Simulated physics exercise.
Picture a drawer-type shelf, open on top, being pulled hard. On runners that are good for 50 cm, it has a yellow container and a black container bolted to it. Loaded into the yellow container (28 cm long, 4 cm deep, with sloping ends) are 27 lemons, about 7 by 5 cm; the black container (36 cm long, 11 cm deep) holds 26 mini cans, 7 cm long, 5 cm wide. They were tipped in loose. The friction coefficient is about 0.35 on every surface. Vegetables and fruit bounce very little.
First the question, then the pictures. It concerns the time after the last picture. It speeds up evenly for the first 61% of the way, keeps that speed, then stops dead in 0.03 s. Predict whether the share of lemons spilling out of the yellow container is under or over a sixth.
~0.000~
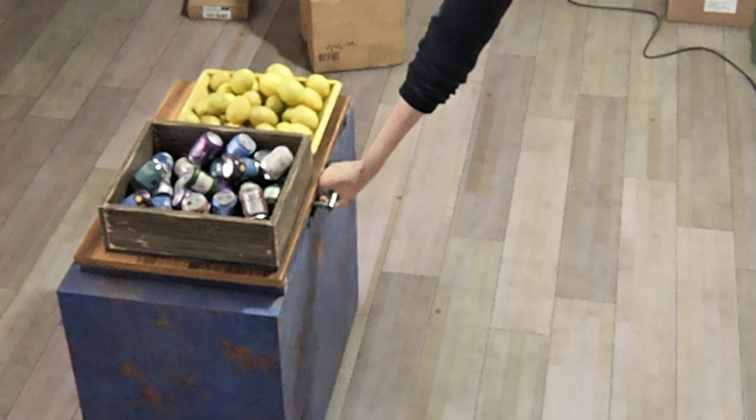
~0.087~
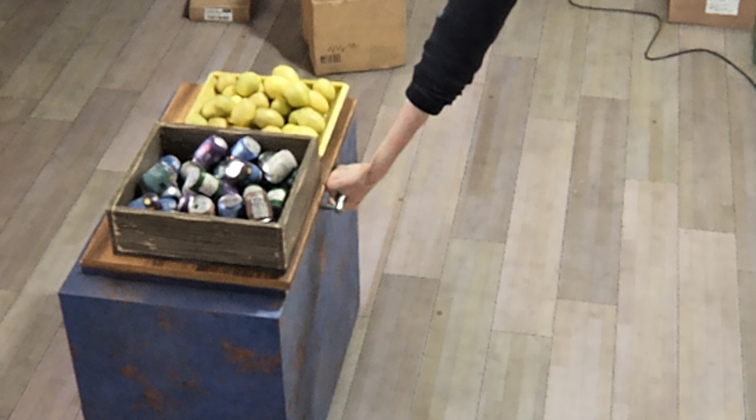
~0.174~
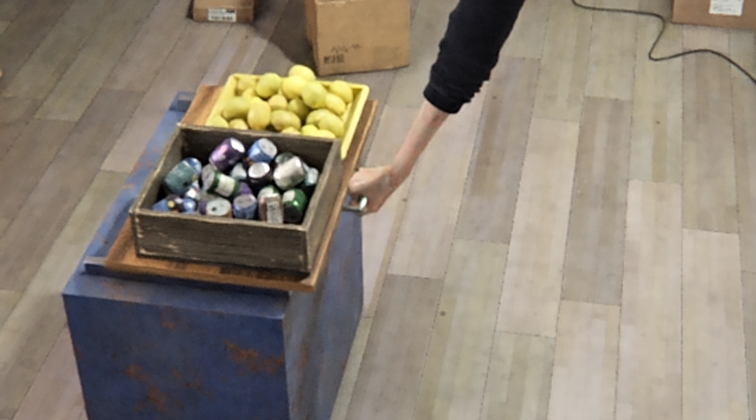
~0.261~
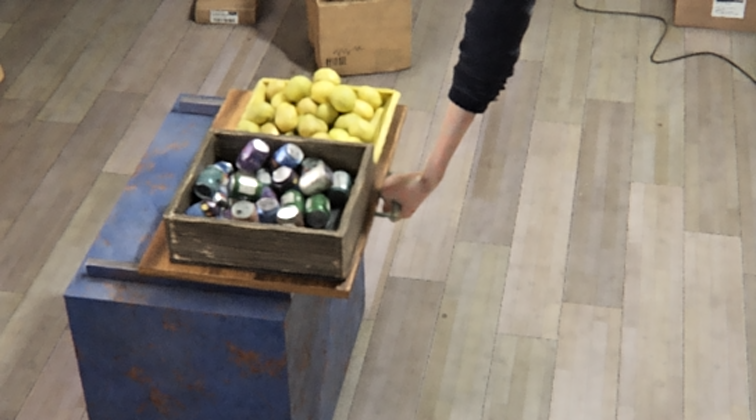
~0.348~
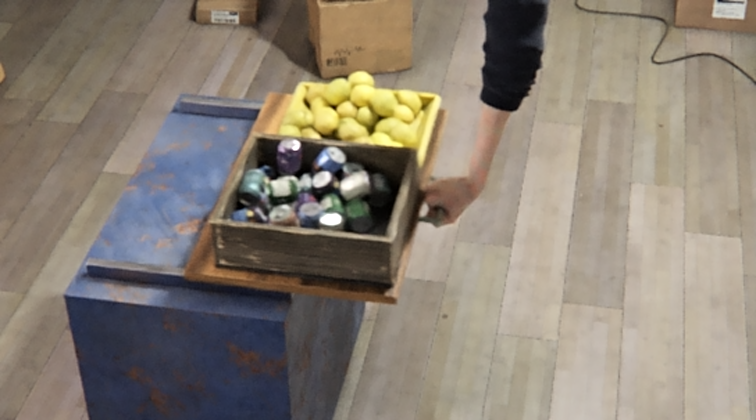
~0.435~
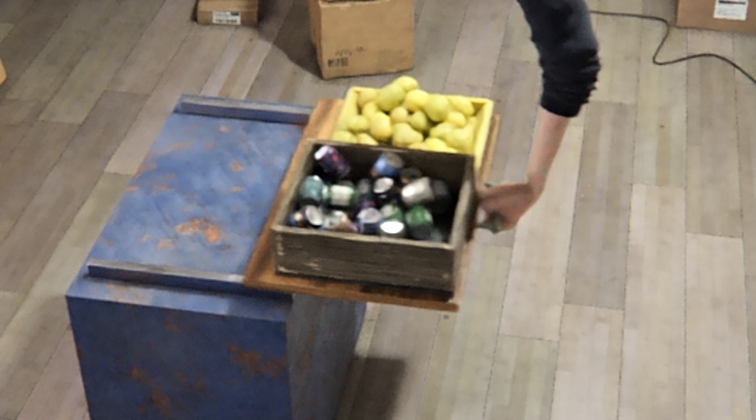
The share is over a sixth.
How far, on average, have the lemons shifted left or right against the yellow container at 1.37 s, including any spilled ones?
About 16 cm to the right.
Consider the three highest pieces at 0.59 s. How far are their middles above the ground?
Around 86 centimetres.
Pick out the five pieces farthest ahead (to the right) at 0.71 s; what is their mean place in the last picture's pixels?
Somewhere near pixel (569, 125).
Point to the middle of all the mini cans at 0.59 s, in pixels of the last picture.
I'd put it close to (462, 224).
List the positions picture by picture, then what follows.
In the first picture (each is followed by its nearest rim corner in this view), yellow container (its farthest corner), (206, 71); black container, (269, 222); drawn out 0 cm; none out.
In the second picture, yellow container, (213, 73); black container, (277, 225); drawn out 1 cm.
In the third picture, yellow container, (233, 75); black container, (301, 228); drawn out 6 cm.
In the fourth picture, yellow container, (263, 80); black container, (337, 233); drawn out 13 cm.
In the fifth picture, yellow container, (303, 83); black container, (386, 239); drawn out 23 cm.
In the sixth picture, yellow container, (354, 89); black container, (449, 246); drawn out 36 cm; none out.
After 0.51 s, end of travel.
After 0.59 s, yellow container 27 in, 0 out and black container 26 in, 0 out.
After 0.71 s, yellow container 22 in, 5 out and black container 26 in, 0 out.
After 0.93 s, yellow container 20 in, 7 out and black container 26 in, 0 out.
Outcome (at 1.37 s), yellow container 20 in, 7 out and black container 26 in, 0 out. Asked share, 7 of 27, 26 per cent.
